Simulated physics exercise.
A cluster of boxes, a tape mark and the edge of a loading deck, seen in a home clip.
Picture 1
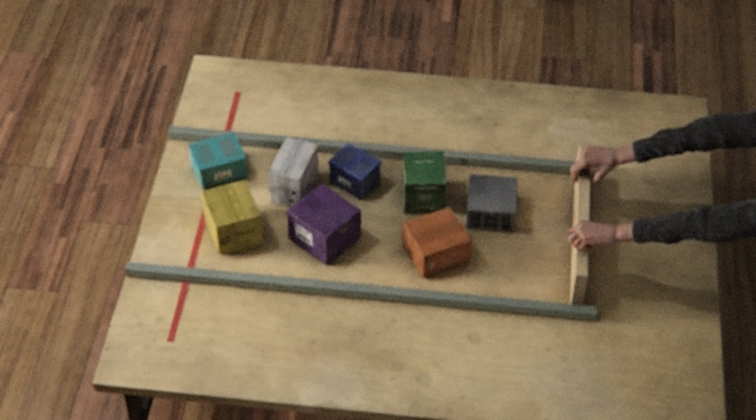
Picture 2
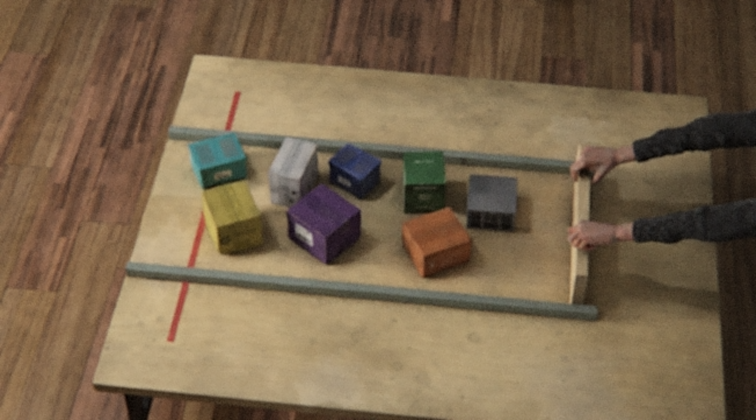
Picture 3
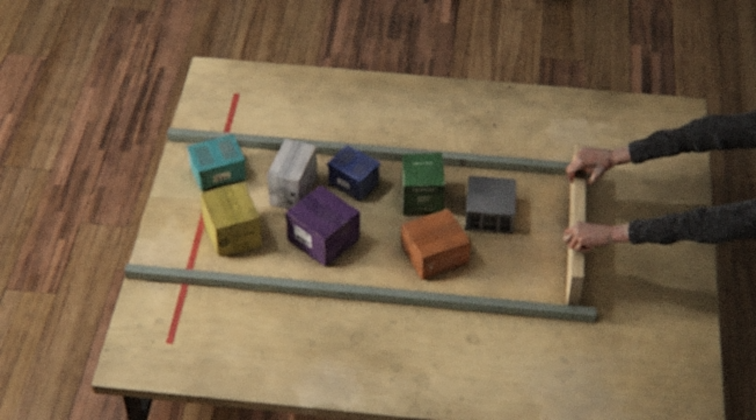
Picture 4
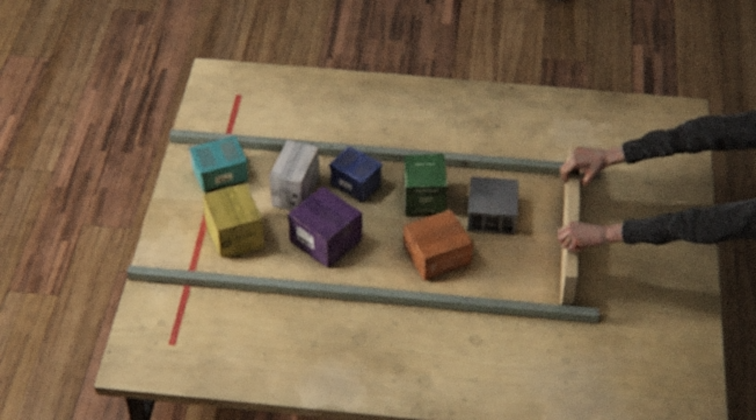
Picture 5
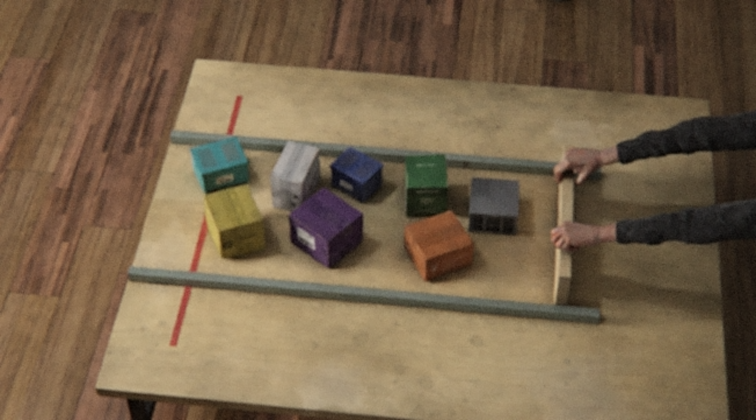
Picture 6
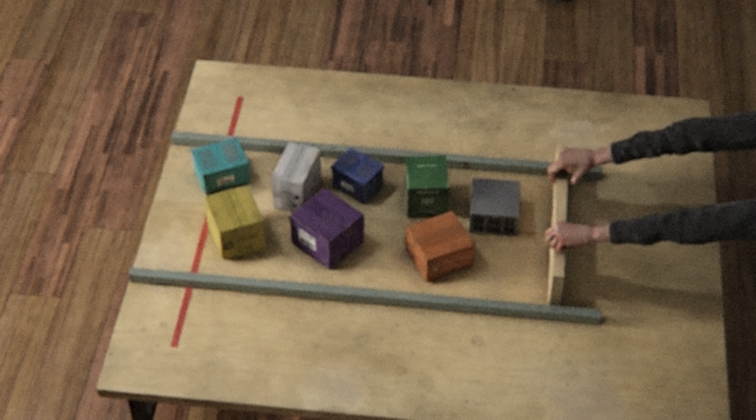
On a wooden table, two hands slide a plank slightly left while coloured boxes stay still.
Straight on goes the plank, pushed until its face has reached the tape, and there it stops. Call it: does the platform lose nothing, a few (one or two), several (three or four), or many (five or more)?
It loses many, five or more.
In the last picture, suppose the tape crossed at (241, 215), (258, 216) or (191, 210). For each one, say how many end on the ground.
In that order 3, 2 and 6.
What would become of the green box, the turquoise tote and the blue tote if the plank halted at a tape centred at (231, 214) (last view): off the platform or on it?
What happens is that the green box rests in place, the turquoise tote winds up off it and the blue tote winds up off it.
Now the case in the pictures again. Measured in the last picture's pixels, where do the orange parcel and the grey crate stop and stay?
In the last picture the orange parcel sits around (179, 215) and the grey crate around (192, 181).
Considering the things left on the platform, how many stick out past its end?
As for overhanging, the count is 0.
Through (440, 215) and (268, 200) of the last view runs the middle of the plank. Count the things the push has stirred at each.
At first I count 5, and then 8.
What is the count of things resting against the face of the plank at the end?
At rest, 2 are in contact.
A little later, none off yet; turquoise tote at rest near (221, 166); yellow box at rest near (236, 223); white parcel at rest near (296, 178).
Next, none off yet; turquoise tote shifted about its own width near (165, 165); yellow box shifted about its own width near (191, 223); white parcel shifted well along near (210, 180).
When it is over, the number that fall off is five or more; down, green box, blue tote, purple parcel, white parcel, yellow box and turquoise tote.
